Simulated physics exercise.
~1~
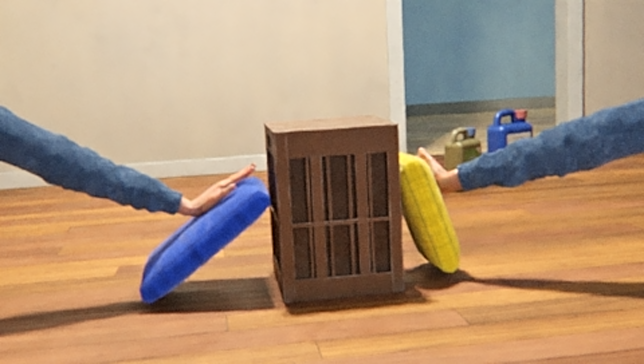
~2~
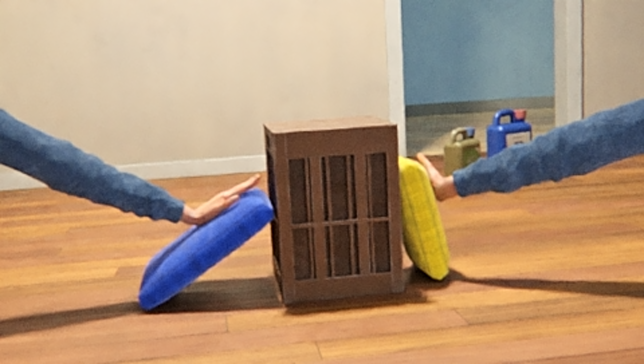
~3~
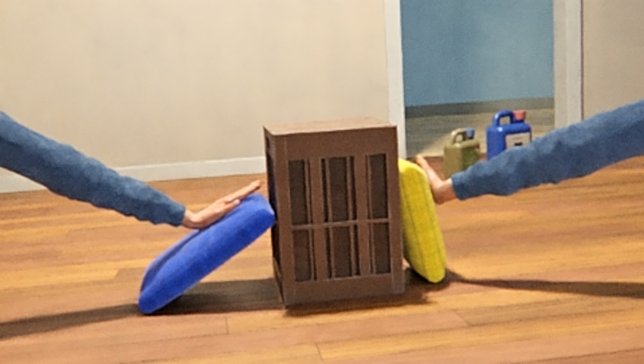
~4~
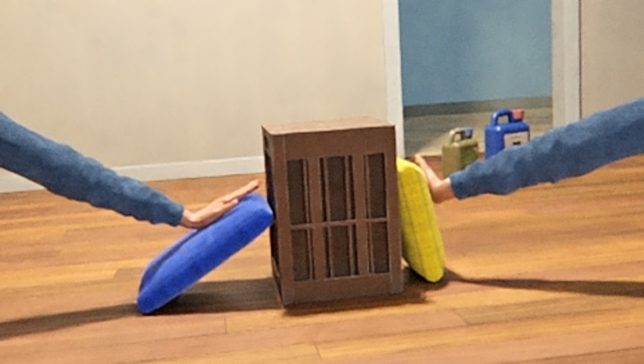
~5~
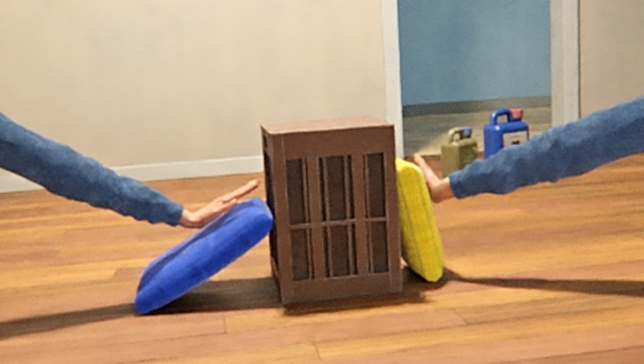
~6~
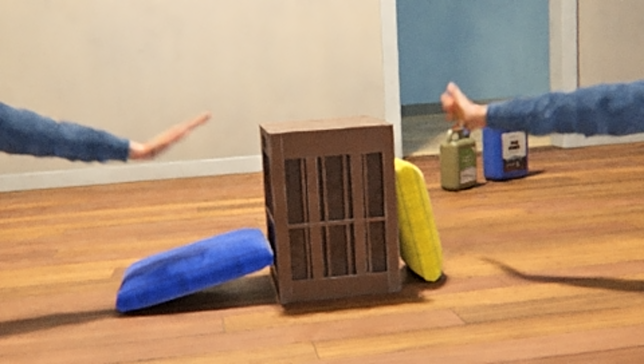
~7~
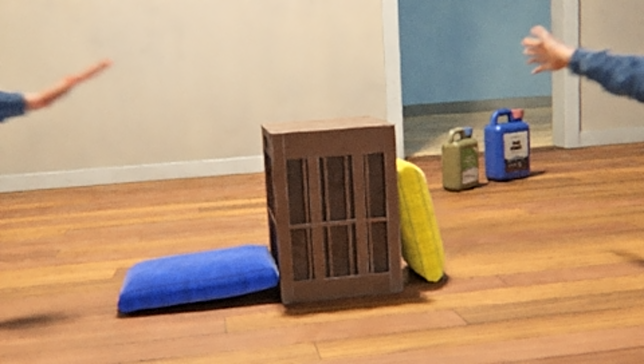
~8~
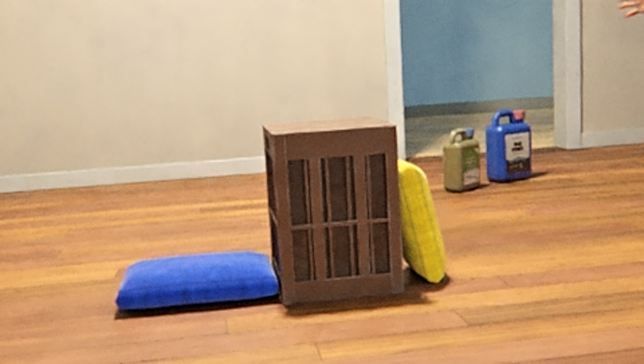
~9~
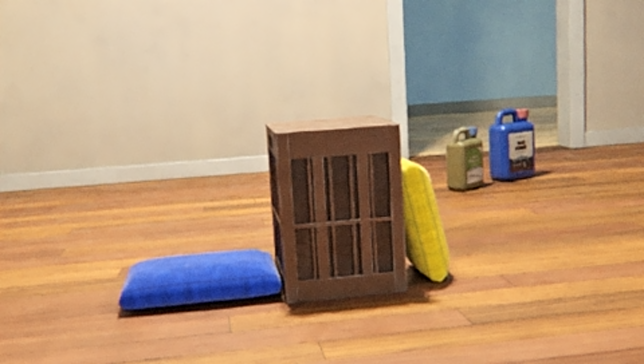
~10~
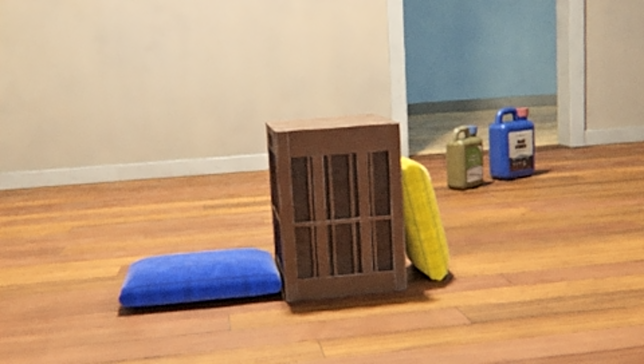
On a wooden floor, hands release two cushions against a crate; only the blue falls flat.
